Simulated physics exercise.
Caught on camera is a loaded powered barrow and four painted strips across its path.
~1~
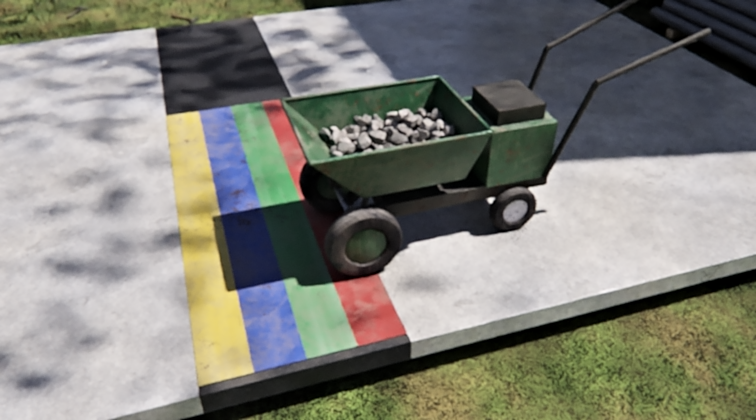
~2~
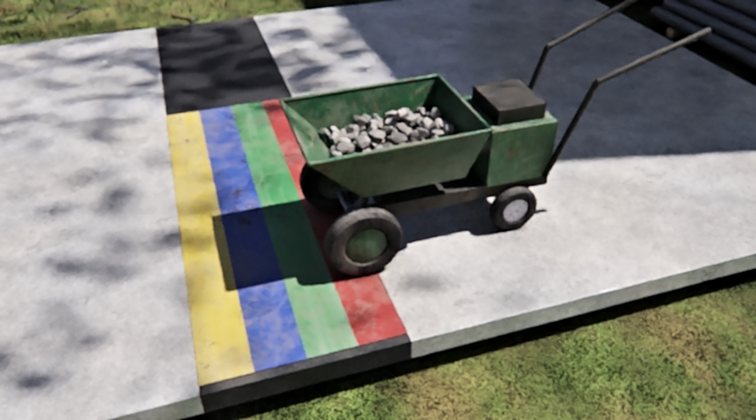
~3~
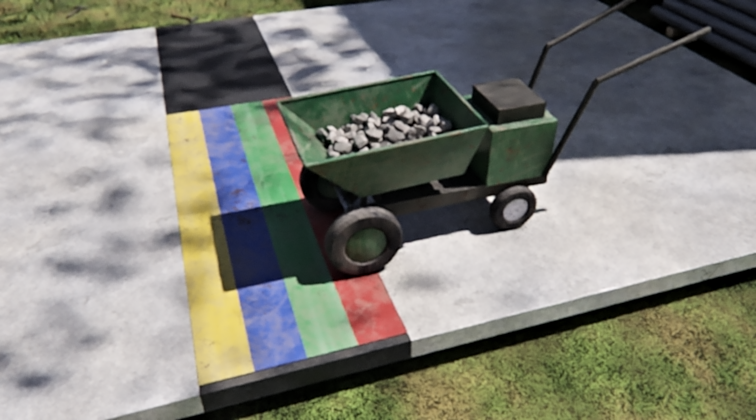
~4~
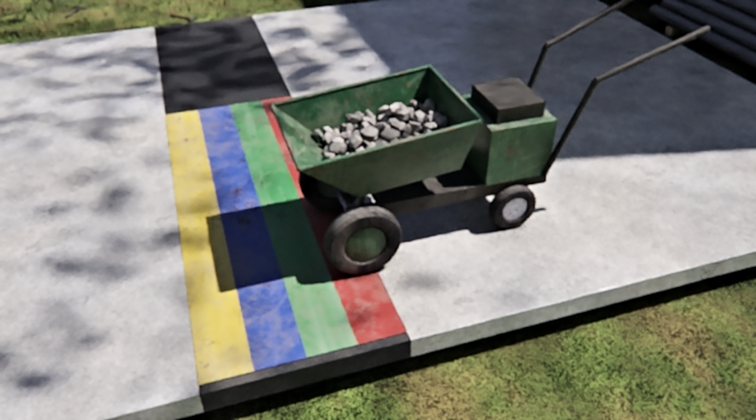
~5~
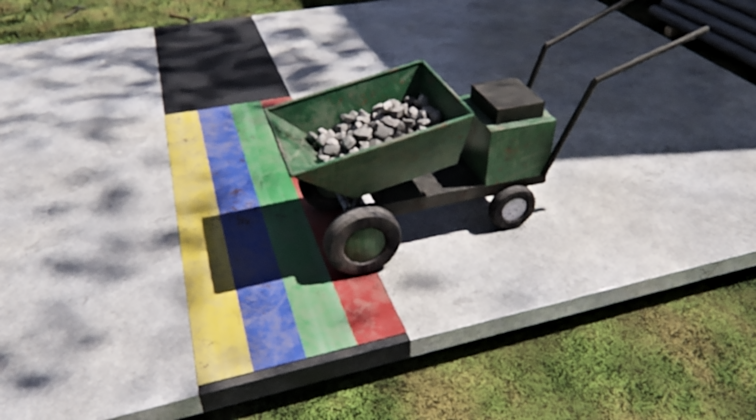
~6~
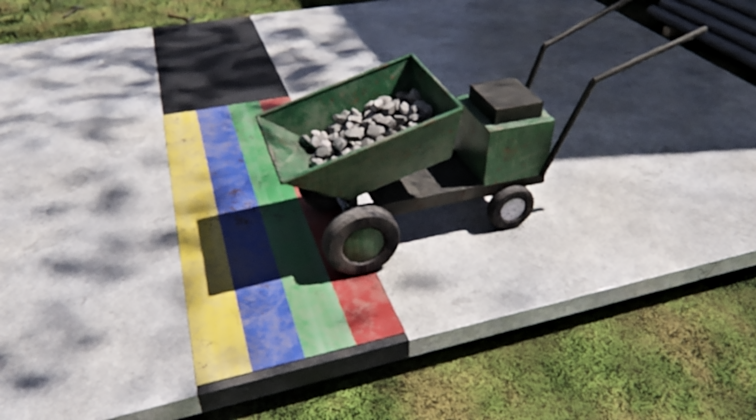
On a pale paved slab edged by grass, a green powered barrow loaded with broken stones stands beside yellow, blue, green and red painted strips; its skip starts level, then gradually tilts toward the left, its right end rising.
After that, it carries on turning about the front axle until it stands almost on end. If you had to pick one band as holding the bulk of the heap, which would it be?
I would pick yellow.
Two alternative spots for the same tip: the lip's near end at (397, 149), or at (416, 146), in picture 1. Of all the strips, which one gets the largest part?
First place: The green one; second place: The green strip.
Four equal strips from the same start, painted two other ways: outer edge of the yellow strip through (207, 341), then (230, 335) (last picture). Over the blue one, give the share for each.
The first case gives around 0 %, the second around 0 %.
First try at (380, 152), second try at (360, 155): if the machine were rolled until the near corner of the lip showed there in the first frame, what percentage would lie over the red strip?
The first gives 0 %, the second 0 %.
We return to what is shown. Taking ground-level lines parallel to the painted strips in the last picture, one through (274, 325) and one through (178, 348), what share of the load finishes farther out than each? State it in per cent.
Estimate, first then second: 70 %, 10 %.
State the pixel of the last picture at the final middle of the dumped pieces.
Roughly pixel (200, 263).
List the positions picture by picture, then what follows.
In the first frame, lip of the skip (311, 164), level; top of the load (400, 139), broken stones; red strip (365, 300); green strip (318, 311); blue strip (270, 322); yellow strip (219, 334).
In the second frame, lip of the skip (310, 164), level; top of the load (399, 139).
In the third frame, lip of the skip (306, 166), tipped barely; top of the load (411, 133).
In the fourth frame, lip of the skip (299, 170), tipped a little; top of the load (414, 128).
In the fifth frame, lip of the skip (292, 175), tipped a little; top of the load (408, 125).
In the sixth frame, lip of the skip (282, 182), tipped a little; top of the load (408, 121); red strip (363, 299); green strip (316, 310); blue strip (268, 321); yellow strip (217, 334).
Just after the last frame, skip tipped steeply; every one in the skip.
A moment on, skip tipped right over; the larger part in the skip; about a tenth over the blue strip; roughly a quarter over the yellow strip.
Further on, skip tipped right over; roughly a third in the skip; about a tenth over the blue strip; roughly a third over the yellow strip; roughly a quarter off the paint.
When it is over, skip tipped right over; roughly a third in the skip; not one over the red strip; not one over the green strip; about a tenth over the blue strip; roughly a third over the yellow strip; roughly a quarter off the paint.
